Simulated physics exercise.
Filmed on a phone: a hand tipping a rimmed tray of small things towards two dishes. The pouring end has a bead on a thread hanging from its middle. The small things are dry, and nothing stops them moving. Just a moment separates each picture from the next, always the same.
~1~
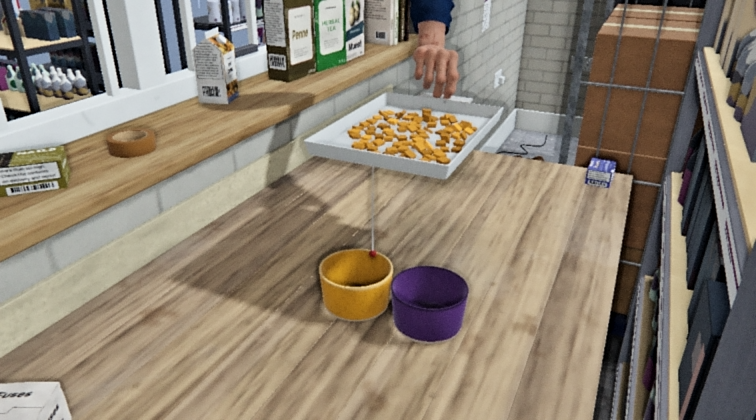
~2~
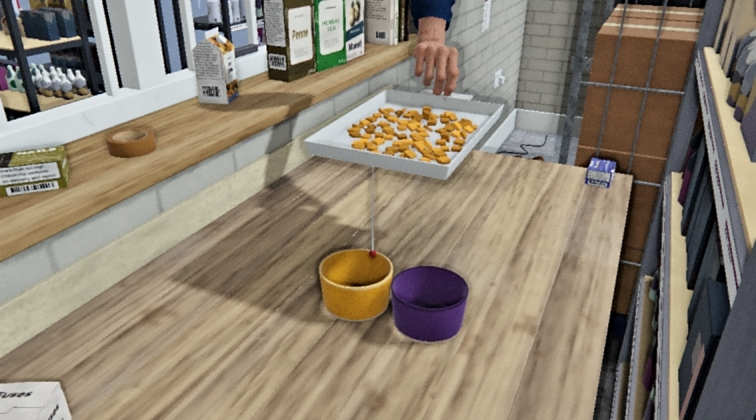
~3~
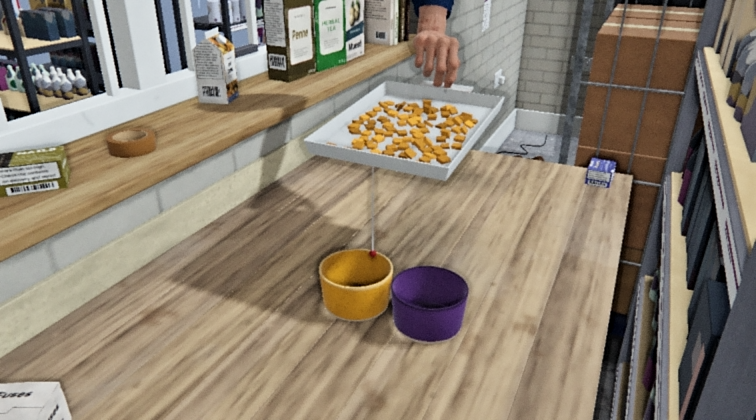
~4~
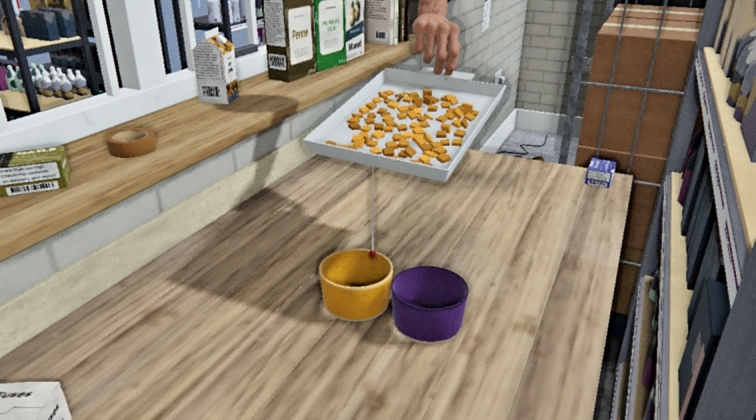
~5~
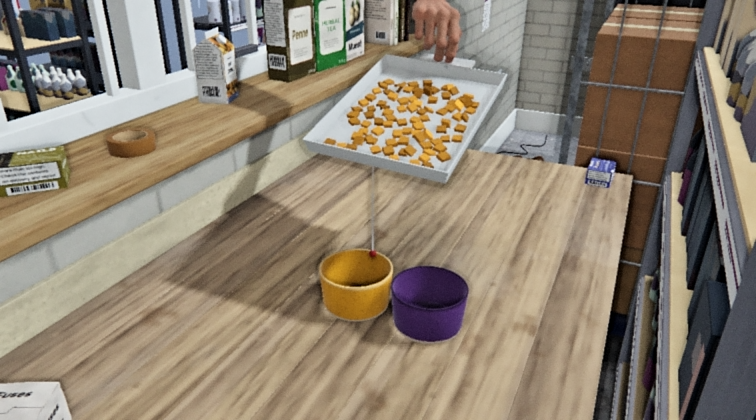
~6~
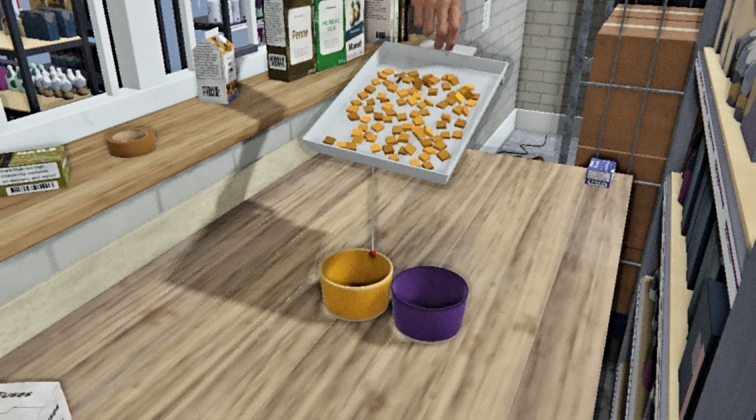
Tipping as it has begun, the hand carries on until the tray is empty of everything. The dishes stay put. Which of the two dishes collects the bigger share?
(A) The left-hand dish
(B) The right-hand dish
The answer is B.
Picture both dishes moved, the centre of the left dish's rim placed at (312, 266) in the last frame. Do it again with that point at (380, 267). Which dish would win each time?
In the first try it's the right-side dish, and in the second it's the right-side dish.
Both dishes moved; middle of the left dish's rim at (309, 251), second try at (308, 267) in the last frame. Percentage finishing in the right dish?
Close to 20 in a hundred, then close to 50 in a hundred.
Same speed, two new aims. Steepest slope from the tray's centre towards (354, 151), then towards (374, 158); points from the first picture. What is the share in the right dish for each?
Shares, approx.: 0 %, then 10 %.
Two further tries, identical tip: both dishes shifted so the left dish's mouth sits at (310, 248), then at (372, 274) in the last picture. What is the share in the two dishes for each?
10 %, 60 %.
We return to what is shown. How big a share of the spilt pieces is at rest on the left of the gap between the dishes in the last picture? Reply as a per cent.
Around 80 per cent, I reckon.
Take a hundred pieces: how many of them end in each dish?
Left dish: 20; right dish: 50 percent.
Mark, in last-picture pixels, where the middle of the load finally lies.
The centre ends up roughly at (402, 323).
Shortly afterwards, tray tipped steeply; all but a few on the tray; only a few in the air.
Next, tray tipped past a quarter turn; near two thirds on the tray; only a few in the right dish; only a few in the left dish; a little outside both; near a quarter in the air.
Some moments later, tray tipped past a quarter turn; near half in the right dish; near a quarter in the left dish; near a third outside both.
In the end, tray tipped past a quarter turn; near half in the right dish; near a quarter in the left dish; near a third outside both.
